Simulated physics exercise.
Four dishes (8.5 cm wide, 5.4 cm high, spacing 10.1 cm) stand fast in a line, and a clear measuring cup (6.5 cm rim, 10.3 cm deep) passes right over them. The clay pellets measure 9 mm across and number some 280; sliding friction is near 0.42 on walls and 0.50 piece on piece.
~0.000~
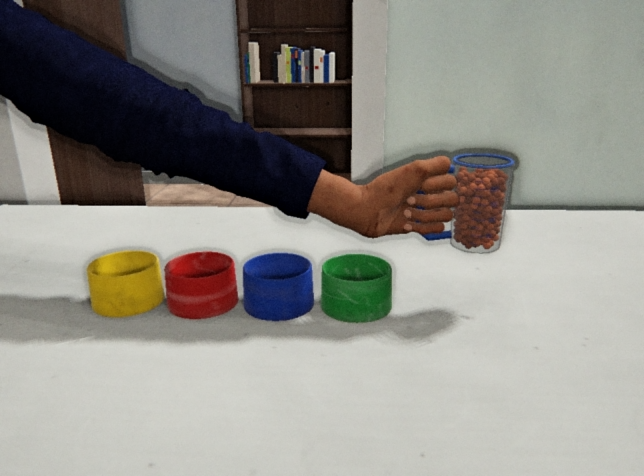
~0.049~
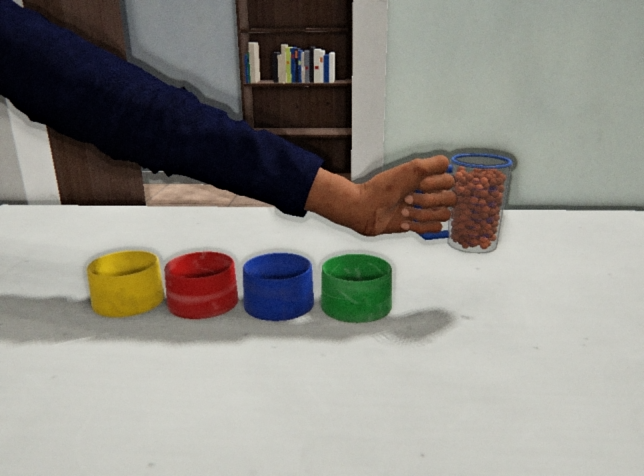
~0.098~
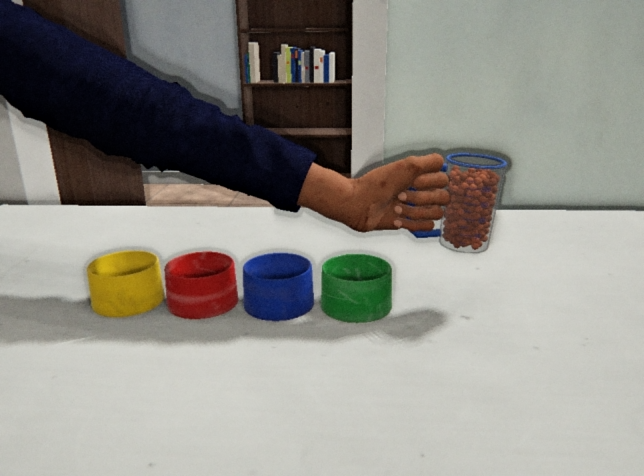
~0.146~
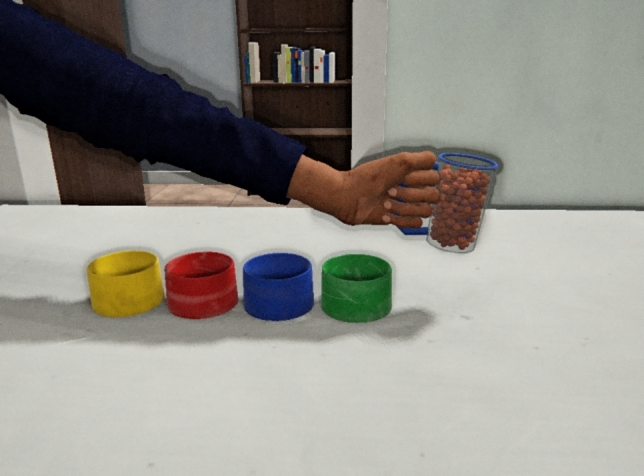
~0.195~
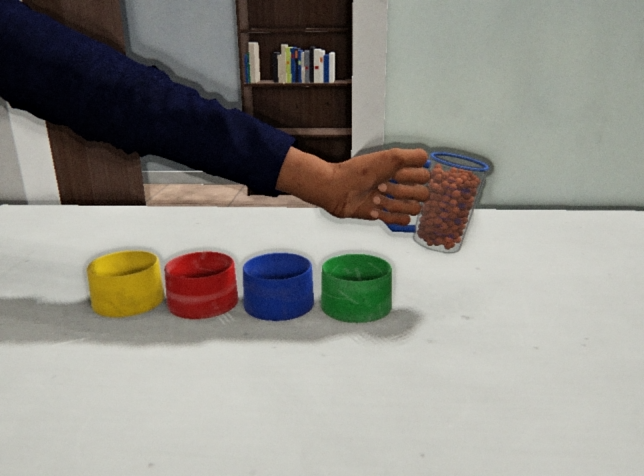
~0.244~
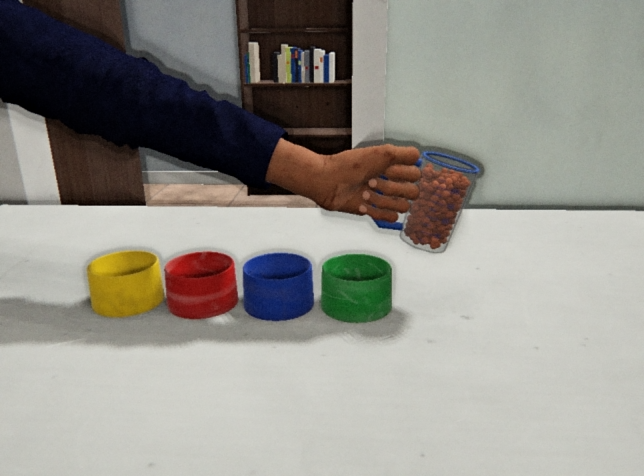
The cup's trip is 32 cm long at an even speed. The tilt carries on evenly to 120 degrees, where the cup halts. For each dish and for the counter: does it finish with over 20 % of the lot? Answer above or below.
Red below, blue above, green below, yellow below, counter below.
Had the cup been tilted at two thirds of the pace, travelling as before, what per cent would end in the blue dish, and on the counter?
Blue 100, counter 0.
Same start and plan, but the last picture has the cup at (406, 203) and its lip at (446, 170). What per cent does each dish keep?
Red 0, blue 100, green 0, yellow 0.
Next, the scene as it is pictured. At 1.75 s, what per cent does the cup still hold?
About 30 per cent.
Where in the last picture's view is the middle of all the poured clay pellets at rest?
Around (276, 283).
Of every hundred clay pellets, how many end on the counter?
Roughly 0 per cent.
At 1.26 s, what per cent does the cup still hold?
Some 95 per cent of the load.
After 0.85 s, tilt 64 degrees; cup holds 100 %.
Then, at 1.26 s, tilt 97 degrees; cup holds 95 %, blue 5 %.
Then, at 1.75 s, tilt 120 degrees; cup holds 30 %, blue 70 %.
In the end, at 2.6 s, red 0 %, blue 100 %, green 0 %, yellow 0 %, counter 0 %.
